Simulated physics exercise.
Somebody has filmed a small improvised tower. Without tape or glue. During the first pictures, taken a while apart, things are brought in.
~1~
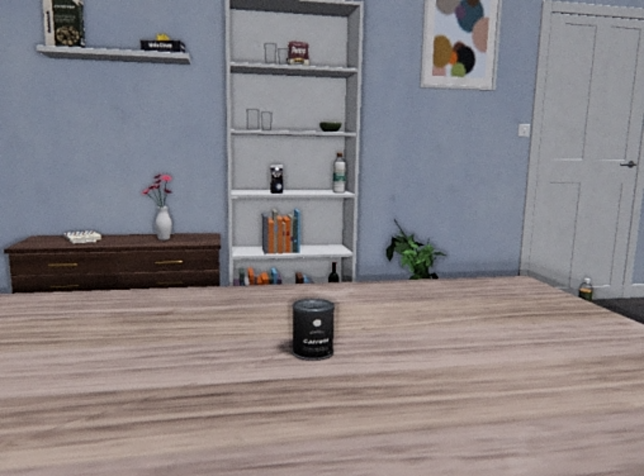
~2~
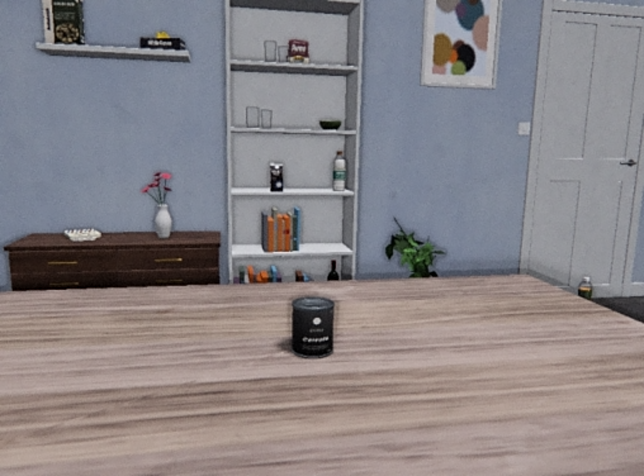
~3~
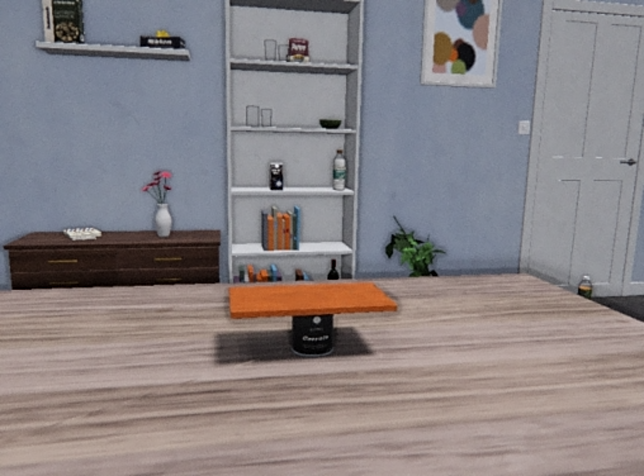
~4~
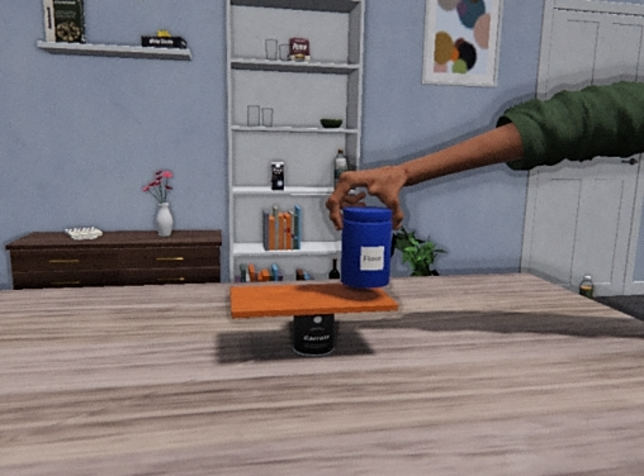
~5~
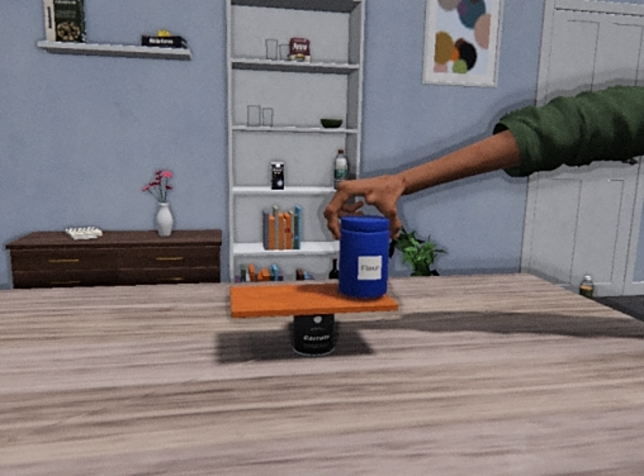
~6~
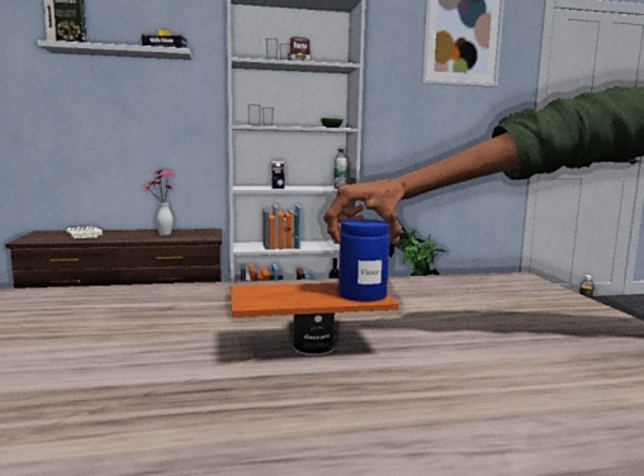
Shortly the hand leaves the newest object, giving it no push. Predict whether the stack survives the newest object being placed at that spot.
It will not stand firm.
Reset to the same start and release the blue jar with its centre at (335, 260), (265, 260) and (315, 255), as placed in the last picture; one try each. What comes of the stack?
The first time it stays standing, the second time it collapses, and the third time it stays standing.
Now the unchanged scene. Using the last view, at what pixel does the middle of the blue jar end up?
Around (456, 332).
Then, 0.30 s later than the last frame, blue jar now fallen; orange board tilted by 38°.
Then, 0.40 s later than the last frame, orange board tilted by 66°.
Then, 0.60 s later than the last frame, orange board tilted by 65°.
Then, 0.90 s later than the last frame, orange board tilted by 31°; black tin moved a little.
When it is over, fallen, blue jar; moved from the start, orange board; black tin as before. End places, in pixels of the last picture, blue jar near (456, 332). The stack loses its balance.
